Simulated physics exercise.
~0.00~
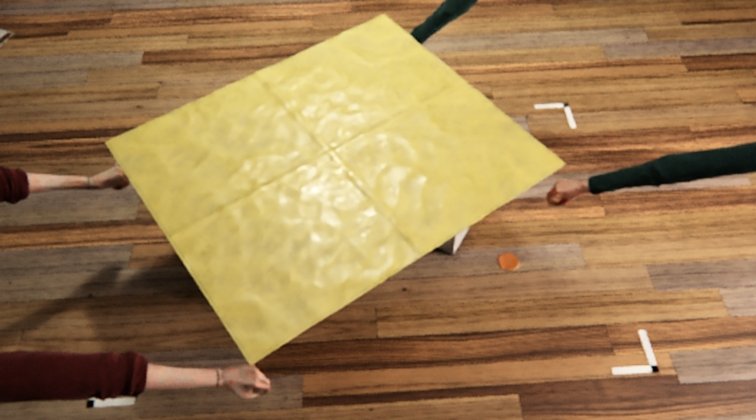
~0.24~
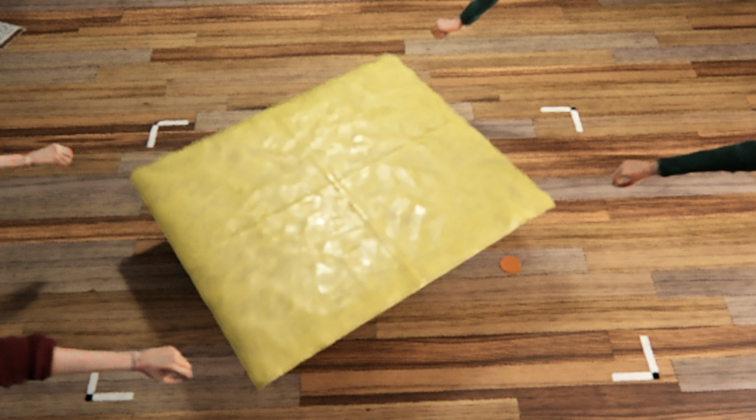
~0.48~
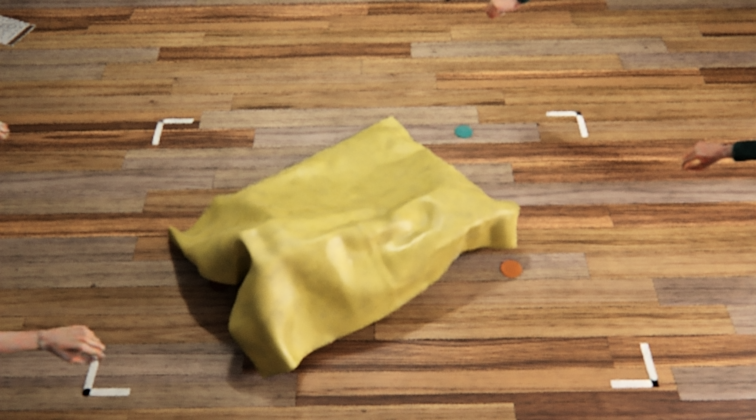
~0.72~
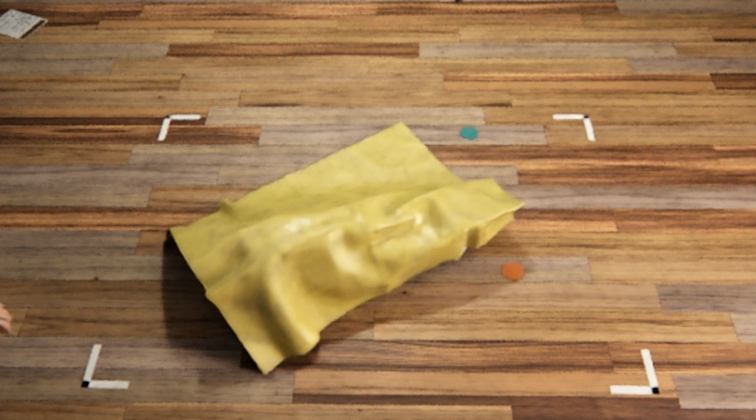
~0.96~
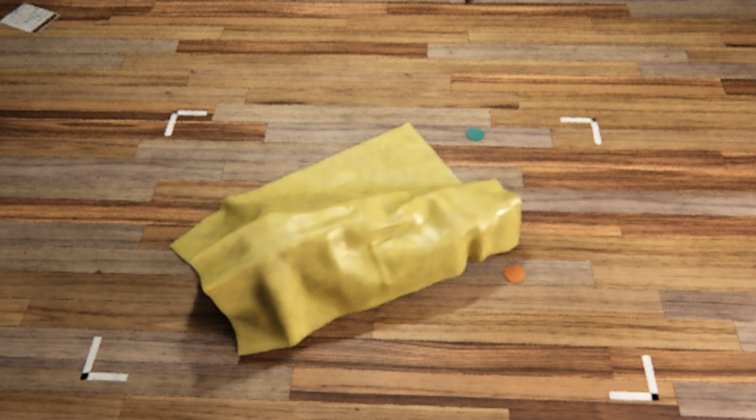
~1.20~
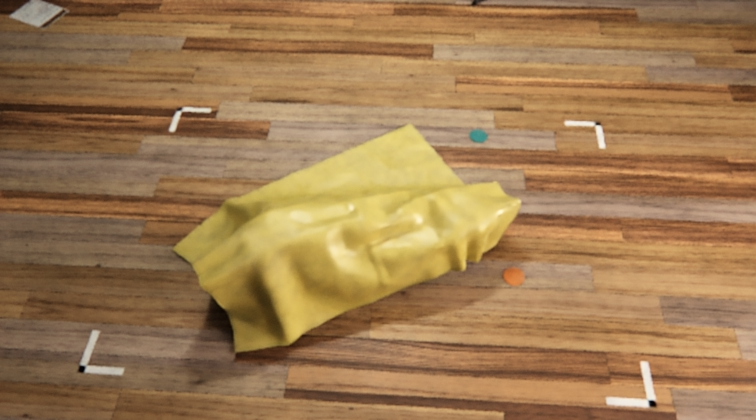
A yellow tarp, released by several hands, drops and settles crumpled over hidden objects on the wooden floor.
